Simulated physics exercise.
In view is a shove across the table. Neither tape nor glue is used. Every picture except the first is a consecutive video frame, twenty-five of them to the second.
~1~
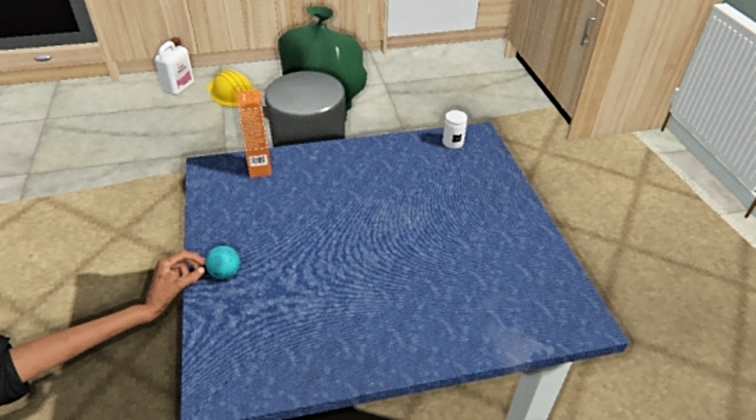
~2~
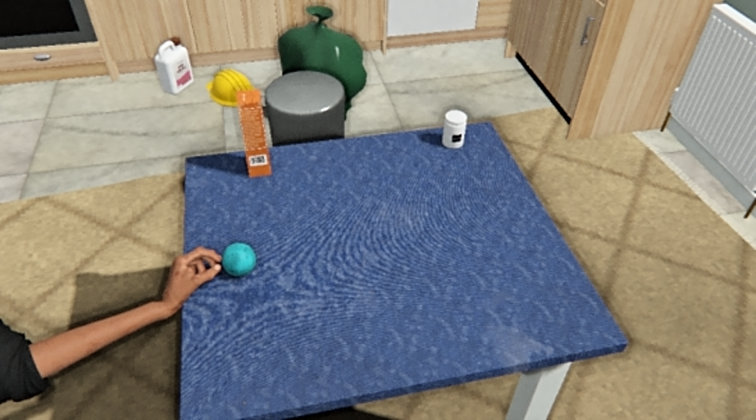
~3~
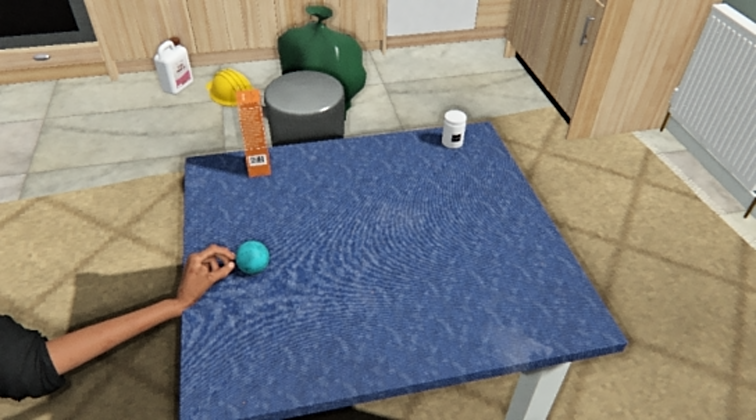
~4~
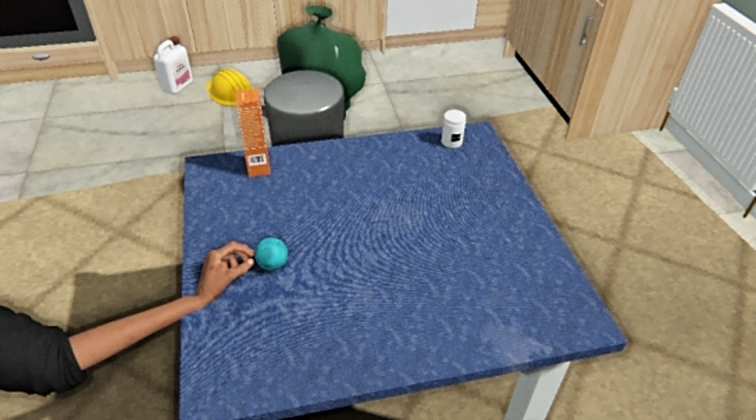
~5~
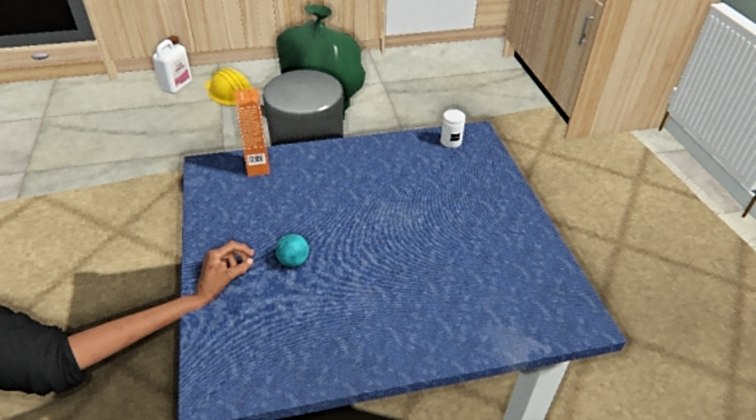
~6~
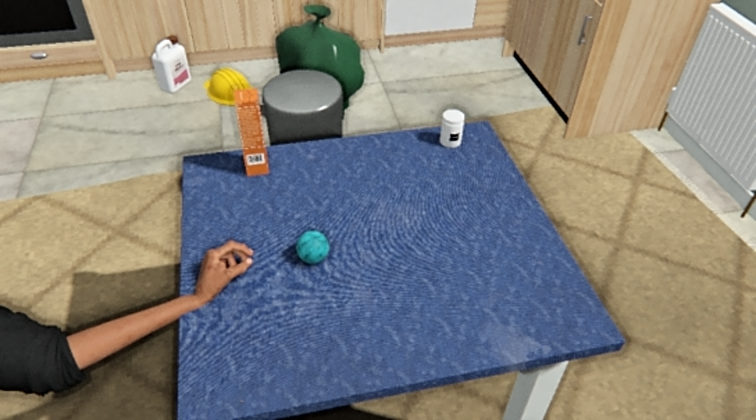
A blue table stands in a kitchen with a tiled floor and a brown rug, seen from above at an angle. A turquoise ball sits near its left edge beside a hand, with an orange box at the back left, a white bottle at the back right, and a yellow helmet, grey bin and green bag beyond. The hand pushes the ball rightward, then halts while the ball rolls on a little.
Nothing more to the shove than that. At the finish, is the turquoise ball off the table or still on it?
Off the table.
Then, 0.40 s past the last view, turquoise ball displaced well along near (496, 220).
Then, 0.80 s past the last view, turquoise ball now off the table.
Finally, off the table, turquoise ball.
